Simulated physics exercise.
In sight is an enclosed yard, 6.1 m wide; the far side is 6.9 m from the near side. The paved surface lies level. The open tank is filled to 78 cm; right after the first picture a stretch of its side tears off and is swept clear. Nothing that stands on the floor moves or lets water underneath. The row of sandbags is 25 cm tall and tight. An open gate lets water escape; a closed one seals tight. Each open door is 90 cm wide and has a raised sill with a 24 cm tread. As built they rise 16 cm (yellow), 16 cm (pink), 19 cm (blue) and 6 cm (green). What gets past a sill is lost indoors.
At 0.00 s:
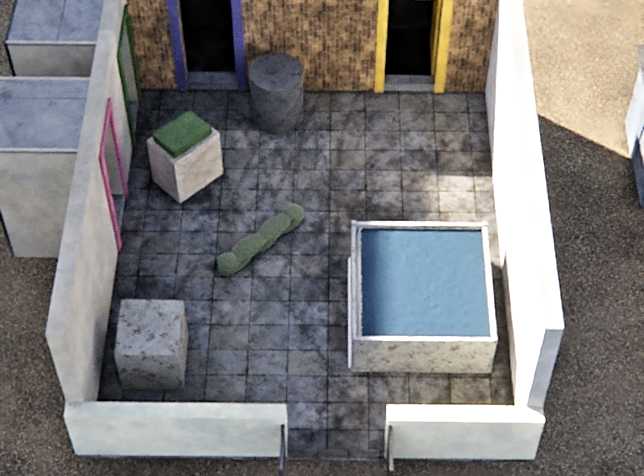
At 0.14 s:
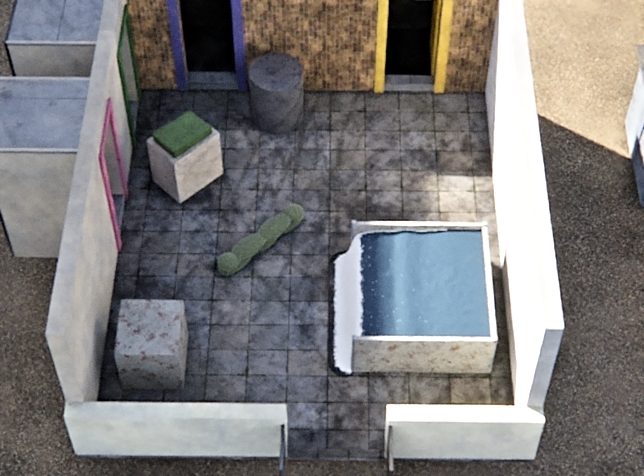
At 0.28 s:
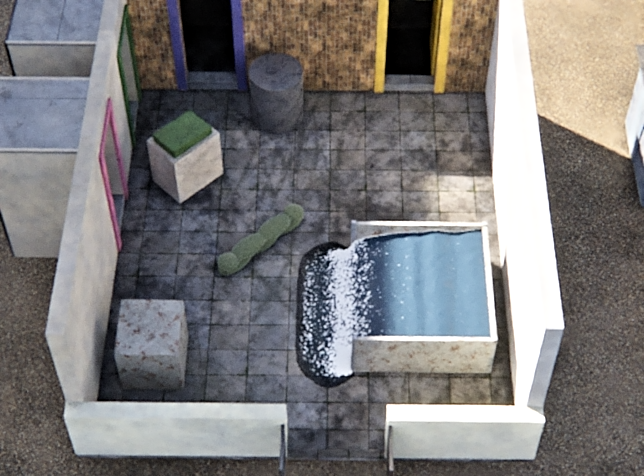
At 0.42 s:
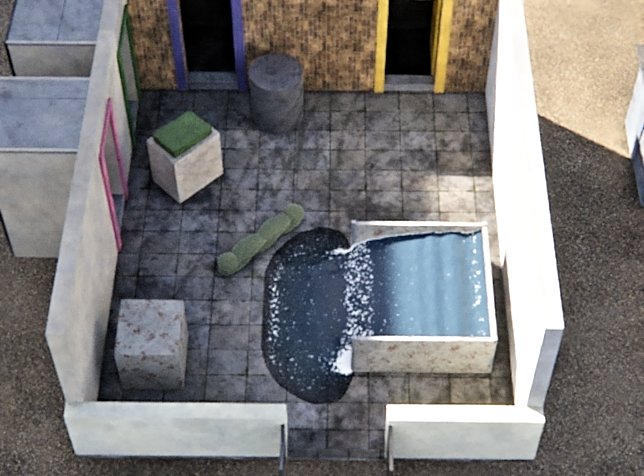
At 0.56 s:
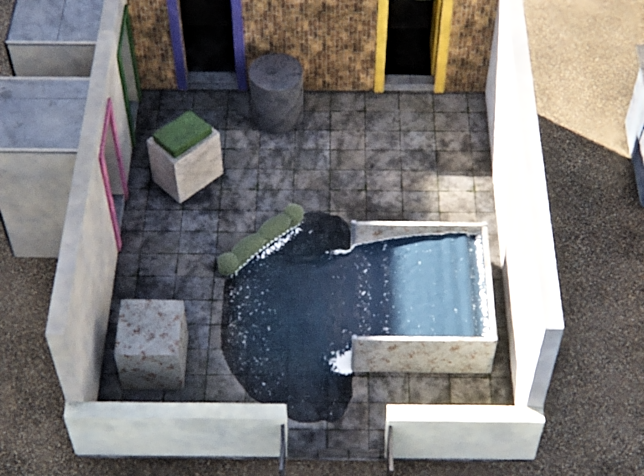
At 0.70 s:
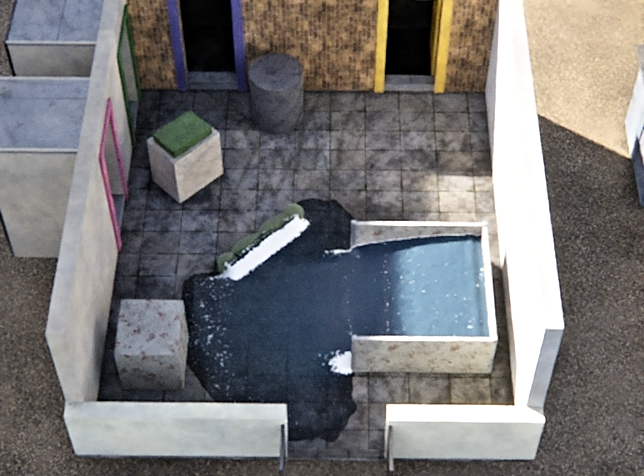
Water in an open tank at the right of a walled, paved yard lies still, then bursts out through the tank's left side in a white, foaming rush. It spreads leftward across the paving as a widening dark sheet, foams along the low green hedge and reaches the speckled block at lower left.
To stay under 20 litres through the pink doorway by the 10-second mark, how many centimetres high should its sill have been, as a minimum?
Close to 12.5 cm is just enough.
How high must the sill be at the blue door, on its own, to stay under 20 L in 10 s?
Roughly 9.5 cm at blue.
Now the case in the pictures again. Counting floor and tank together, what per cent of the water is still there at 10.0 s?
About 92 per cent.
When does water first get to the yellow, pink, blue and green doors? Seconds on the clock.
Yellow 3.6 s, pink 1.6 s, blue 3.4 s, green 2.6 s.
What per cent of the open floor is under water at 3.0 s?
Near 55 per cent is wet.
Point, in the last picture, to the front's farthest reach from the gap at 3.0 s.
At about (141, 90).
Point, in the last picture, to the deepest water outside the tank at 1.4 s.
Around (110, 317).
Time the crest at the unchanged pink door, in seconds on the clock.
At about 6.5 s.
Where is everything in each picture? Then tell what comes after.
Still water, 78 cm deep, in the open tank at (421, 282); the pink door at (114, 181) is dry, in the first frame.
Water pours out at (355, 300) and has run 0.3 m, to (336, 366); about 10 cm deep outside, 78 cm at the back, in the second frame.
The front is at (301, 346), 0.8 m from the gap at (355, 303); 1.7 m2 of floor is wet, 78 cm left at the back, in the third frame.
The front is at (268, 355), 1.3 m from the gap at (355, 304); 3.4 m2 of floor is wet, 74 cm left at the back, in the fourth frame.
The front is at (226, 332), 2.0 m from the gap at (355, 304); 5.5 m2 of floor is wet, 66 cm left at the back, in the fifth frame.
Water pours out at (355, 304) and has run 2.6 m, to a hidden place; about 9 cm deep outside, 66 cm at the back; 1.7 m in a straight line remain to the pink door at (114, 181), in the sixth frame.
After 1.4 s water covers 35 % of the floor, deepest (52 cm) near (110, 317); it has not reached the pink door.
After 3.0 s water covers 55 % of the floor, deepest (44 cm) near (101, 378); 13 cm at the pink door, 0 litres in over its 16 cm sill.
After 10.0 s water covers 95 % of the floor, deepest (15 cm) near (412, 255); 5 cm at the pink door, 6 litres in over its 16 cm sill.
At the pink door as built, the water arrived by 1.6 s and peaked near 17 cm at 6.4 s.
With a sill of 10.5 cm, 33 litres would have come in within the 10 s; with 14 cm, 12 litres. So under 20 litres takes about 12.5 cm.
